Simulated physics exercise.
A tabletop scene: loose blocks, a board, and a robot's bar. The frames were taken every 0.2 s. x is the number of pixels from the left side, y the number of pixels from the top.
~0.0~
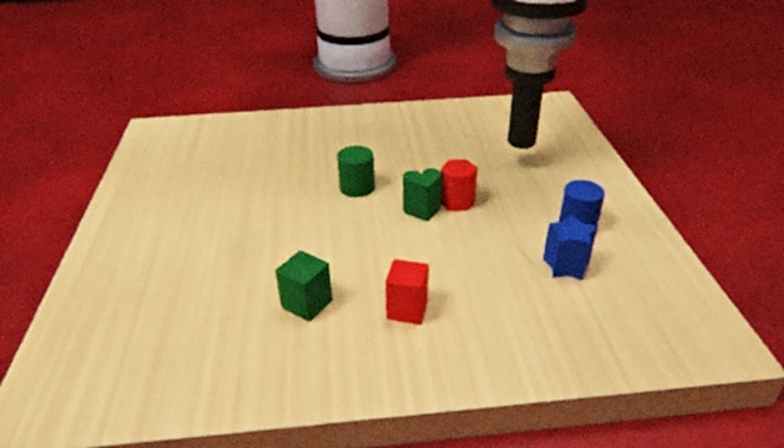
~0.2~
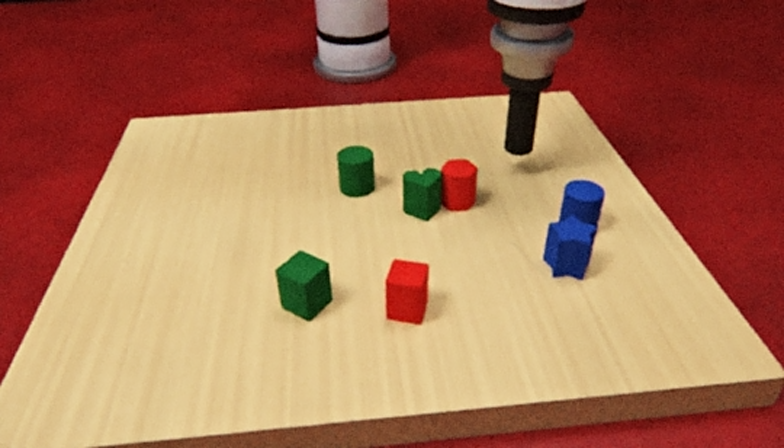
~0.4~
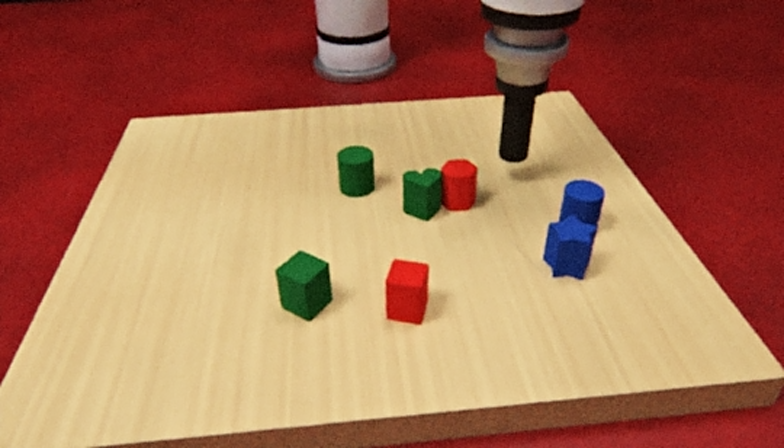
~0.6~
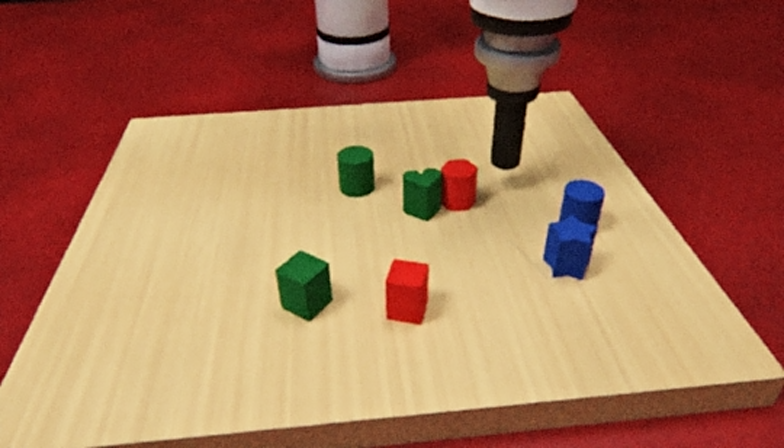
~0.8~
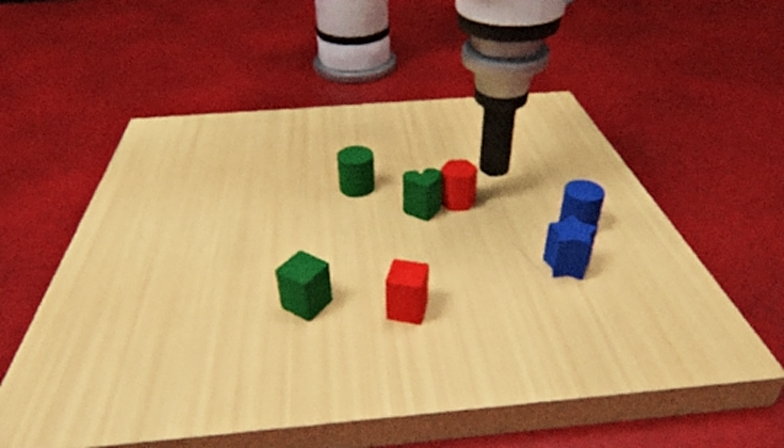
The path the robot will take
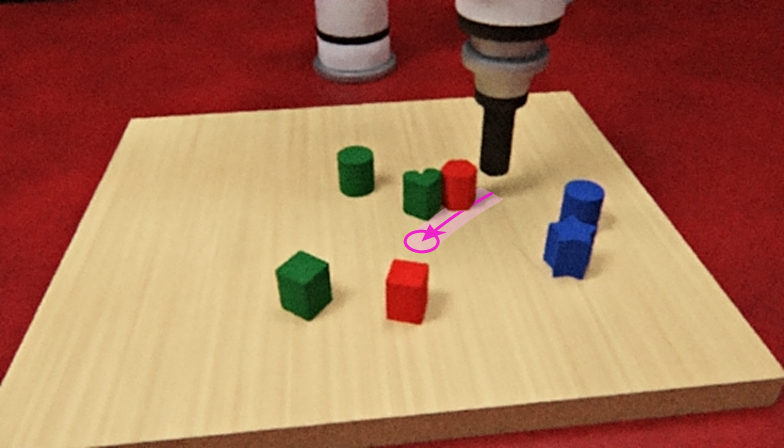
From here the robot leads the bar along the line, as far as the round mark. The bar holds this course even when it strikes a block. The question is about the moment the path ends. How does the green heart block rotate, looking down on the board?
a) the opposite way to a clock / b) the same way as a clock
Correct choice: A.
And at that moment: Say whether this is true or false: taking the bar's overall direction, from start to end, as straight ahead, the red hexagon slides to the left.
The claim does not hold.
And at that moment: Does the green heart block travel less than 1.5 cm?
No, that is not how it ends up.
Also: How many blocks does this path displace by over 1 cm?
Put simply, two blocks are moved more than 1 cm.
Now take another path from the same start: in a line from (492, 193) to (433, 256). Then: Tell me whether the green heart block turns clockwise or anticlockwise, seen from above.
The answer is counter-clockwise.
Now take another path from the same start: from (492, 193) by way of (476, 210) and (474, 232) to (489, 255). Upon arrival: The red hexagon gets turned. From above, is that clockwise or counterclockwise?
It turns round clockwise.
Path on the board, from (492, 193) over (468, 207) and (445, 223) to (422, 241).
On the path given first. One third of the way, bar (469, 184); green heart block (404, 176), turned 40° anticlockwise; red hexagon (436, 170), turned 55° clockwise.
Two thirds of the way, bar (445, 200); green heart block (393, 175), turned 40° anticlockwise; red hexagon (424, 173), turned 85° clockwise.
At the end, bar (422, 217); green heart block (393, 175), turned 40° anticlockwise; red hexagon (424, 173), turned 85° clockwise; blue cylinder in place.
